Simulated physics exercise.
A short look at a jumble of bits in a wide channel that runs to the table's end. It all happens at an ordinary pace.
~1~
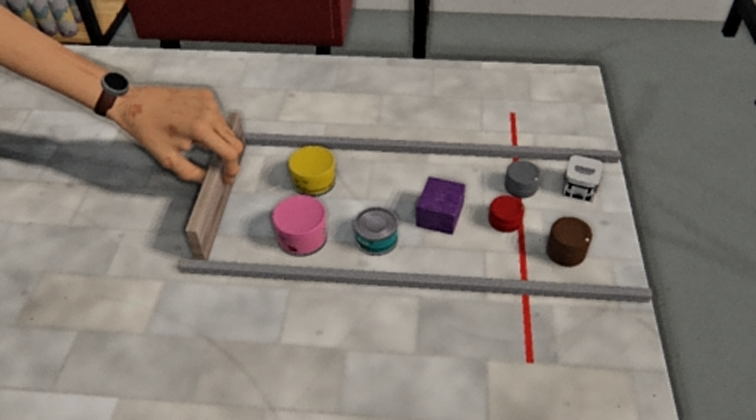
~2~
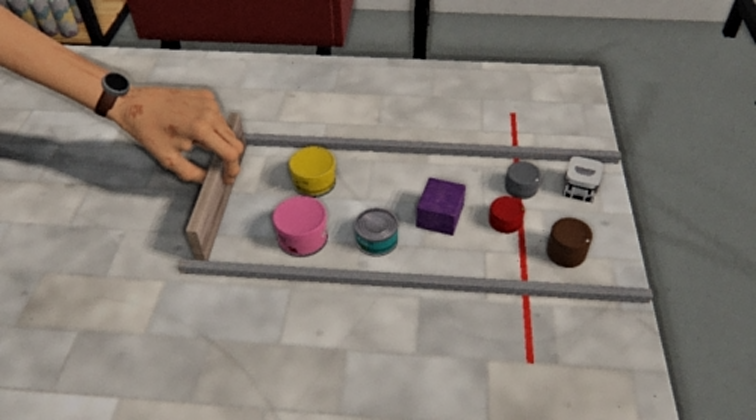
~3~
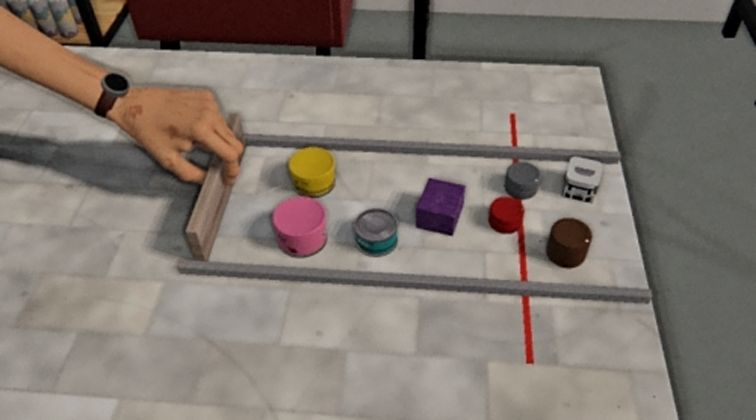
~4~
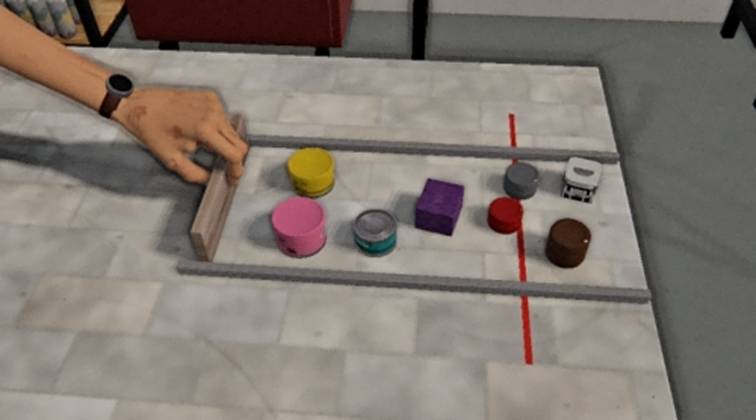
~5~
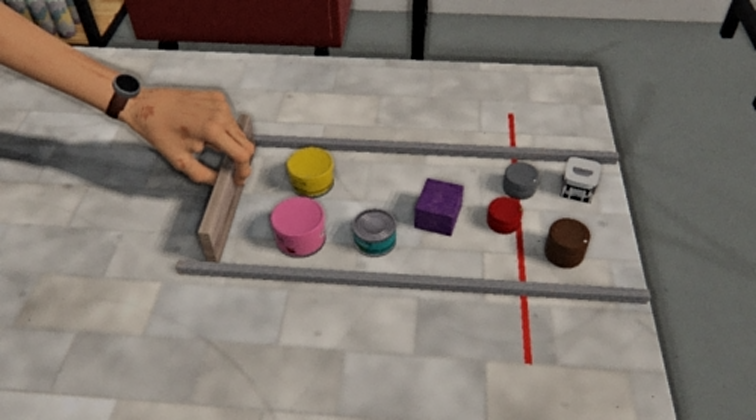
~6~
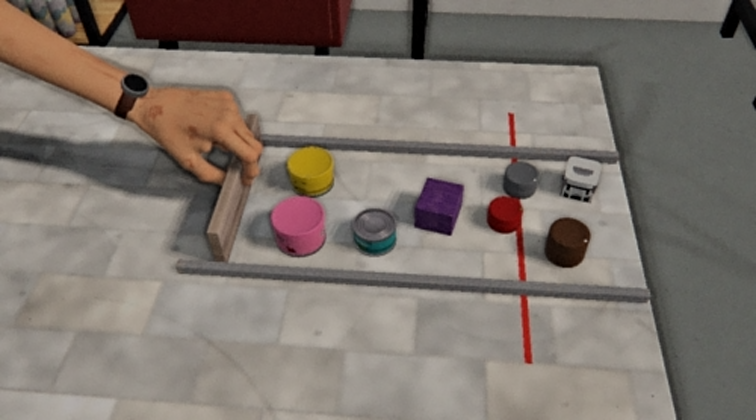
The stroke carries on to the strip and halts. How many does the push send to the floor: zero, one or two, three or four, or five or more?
The number that fall off is zero.
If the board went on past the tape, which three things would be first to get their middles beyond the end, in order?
In order: The brown lid, the white case, the turquoise tin.
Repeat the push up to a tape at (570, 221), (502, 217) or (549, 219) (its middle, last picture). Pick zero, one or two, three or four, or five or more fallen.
The falls would be either three or four; not one; either one or two.
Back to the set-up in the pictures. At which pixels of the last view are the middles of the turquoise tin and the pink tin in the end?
First (599, 264), then (550, 250).
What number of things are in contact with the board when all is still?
That makes 2.
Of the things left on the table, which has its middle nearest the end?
The brown lid.
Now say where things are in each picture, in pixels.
The first picture shows white case (582, 179); brown lid (569, 242); grey lid (522, 179); board (219, 183); tape (520, 217).
The second picture shows brown lid (569, 242); turquoise tin (377, 232).
The third picture shows grey lid (522, 181); board (219, 184).
The fourth picture shows white case (581, 181); purple block (440, 207).
The fifth picture shows brown lid (567, 243); pink tin (299, 228).
The sixth picture shows white case (580, 180); brown lid (567, 243); grey lid (521, 181); board (238, 185); tape (518, 217).
A little later, none off yet; white case at rest near (580, 180); brown lid at rest near (567, 243); grey lid at rest near (521, 181).
Next, none off yet; white case at rest near (580, 180); brown lid shifted about its own width near (595, 244); grey lid shifted about its own width near (541, 181).
When it is over, the number that fall off is zero.
